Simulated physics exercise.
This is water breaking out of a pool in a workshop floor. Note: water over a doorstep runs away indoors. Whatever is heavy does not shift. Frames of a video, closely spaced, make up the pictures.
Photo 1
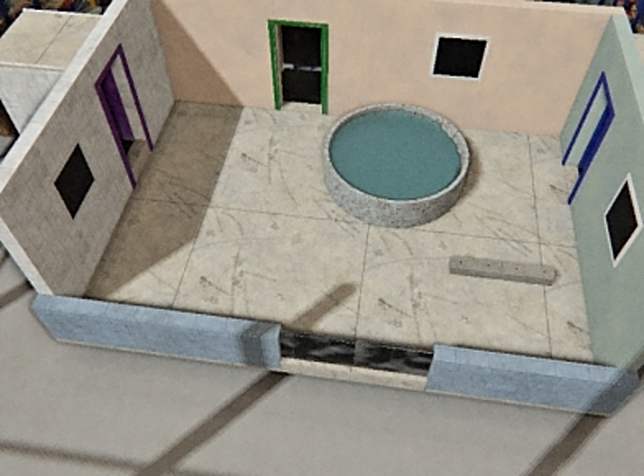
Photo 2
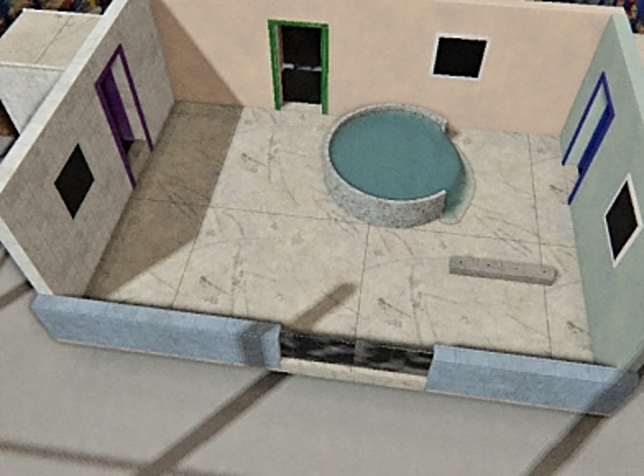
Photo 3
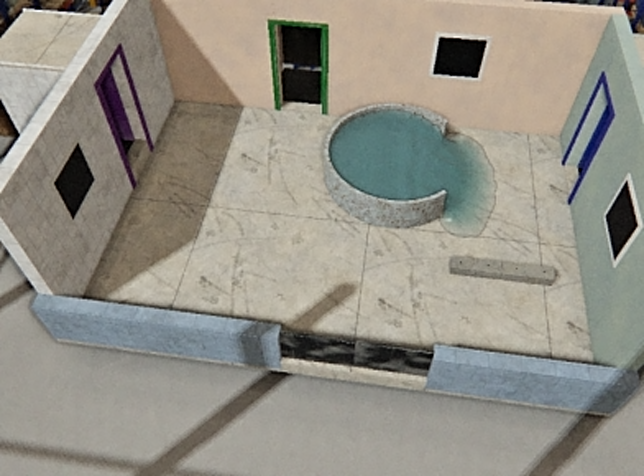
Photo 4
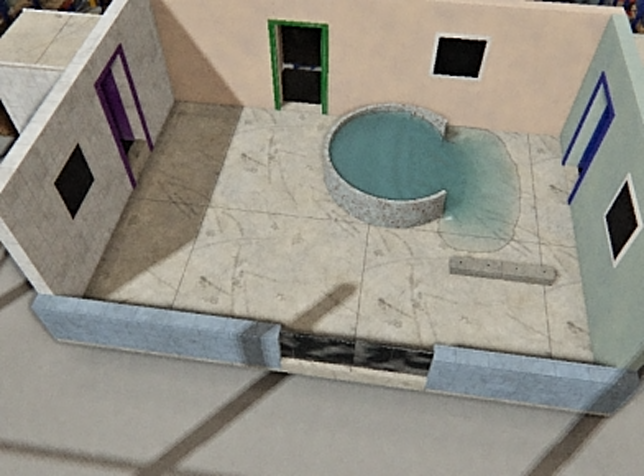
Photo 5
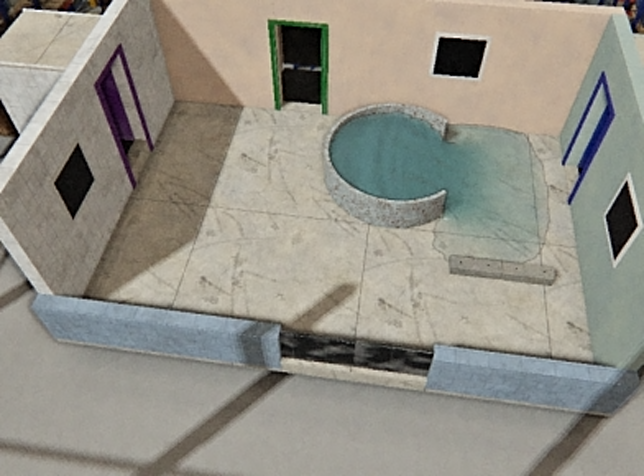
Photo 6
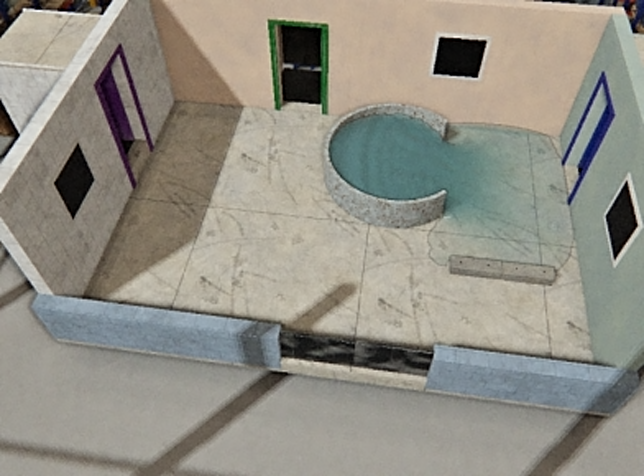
Round stone-walled tank of blue-green water opening on its right side, water pouring out and spreading across the pale floor.
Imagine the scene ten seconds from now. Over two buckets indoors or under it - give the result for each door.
At the end, the green door will allow in no excess; the purple door will allow in no excess; the blue door will allow in an excess.
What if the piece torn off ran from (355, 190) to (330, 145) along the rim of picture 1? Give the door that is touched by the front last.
Answer: The blue door.
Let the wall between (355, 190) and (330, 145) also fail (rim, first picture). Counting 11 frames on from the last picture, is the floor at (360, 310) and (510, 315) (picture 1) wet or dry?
Respectively: Parched and parched.
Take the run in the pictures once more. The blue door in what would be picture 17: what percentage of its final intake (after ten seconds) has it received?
About 30 per cent.
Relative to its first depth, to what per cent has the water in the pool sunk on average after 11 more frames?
I'd put it at some 44 per cent.
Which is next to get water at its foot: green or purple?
I'd say the door marked green.
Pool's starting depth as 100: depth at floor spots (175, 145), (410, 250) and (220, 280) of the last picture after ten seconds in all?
The three come to some 12, 8 and 4 per cent respectively.
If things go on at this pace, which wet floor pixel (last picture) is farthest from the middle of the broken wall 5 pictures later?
Approximate pixel: (588, 335).
A moment on, water covers 20 % of the floor; the green door not reached, the purple door not reached, the blue door over two buckets in.
Next, water covers 25 % of the floor; the green door not reached, the purple door not reached, the blue door far over two buckets in.
Then, water covers 30 % of the floor; the green door not reached, the purple door not reached, the blue door far over two buckets in.
Later, water covers 65 % of the floor; the green door wet at the sill, nothing in, the purple door not reached, the blue door far over two buckets in.
In the end, water covers 90 % of the floor; the green door wet at the sill, nothing in, the purple door wet at the sill, nothing in, the blue door far over two buckets in.
